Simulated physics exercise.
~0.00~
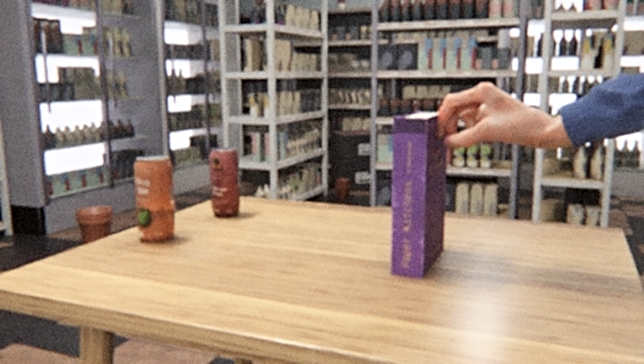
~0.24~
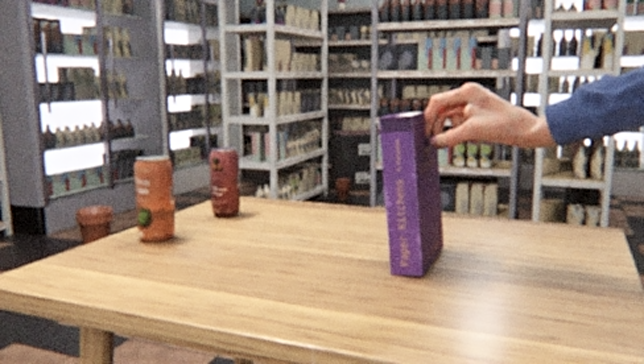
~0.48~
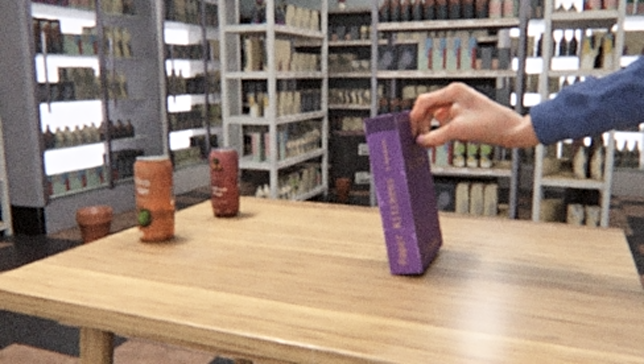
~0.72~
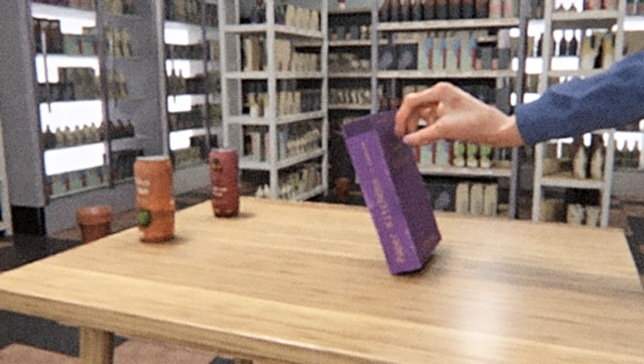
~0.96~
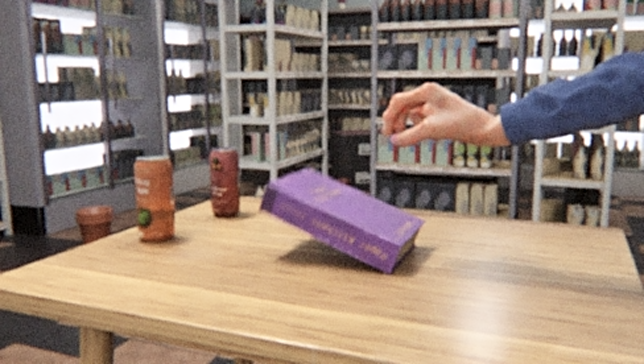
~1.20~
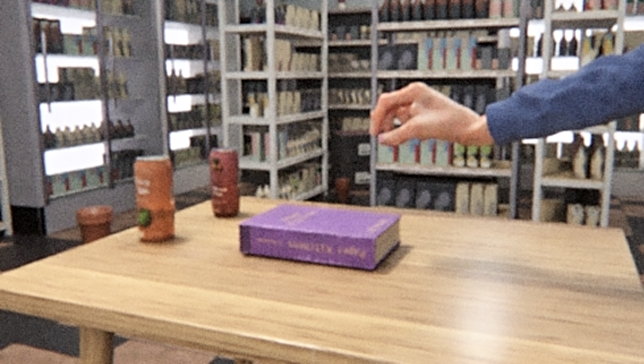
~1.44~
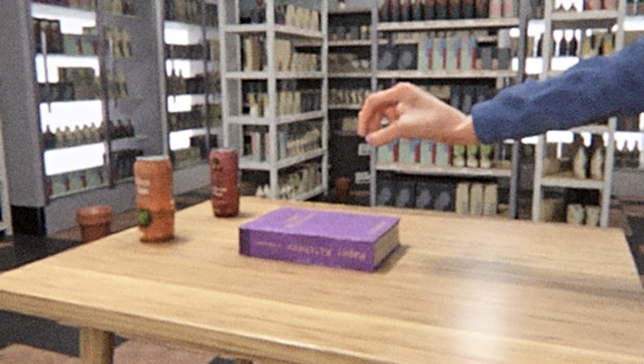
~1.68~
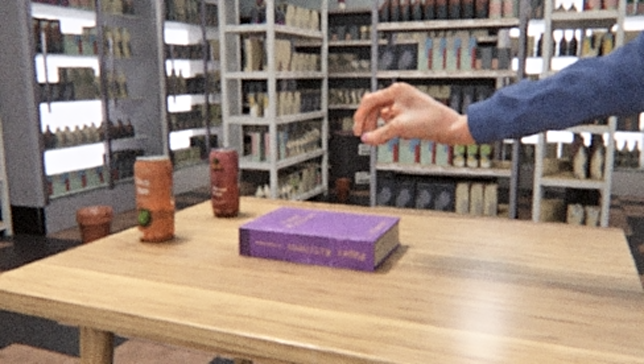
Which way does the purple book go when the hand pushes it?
The purple book moves to the left, tipping over that way until it lies flat on the table.
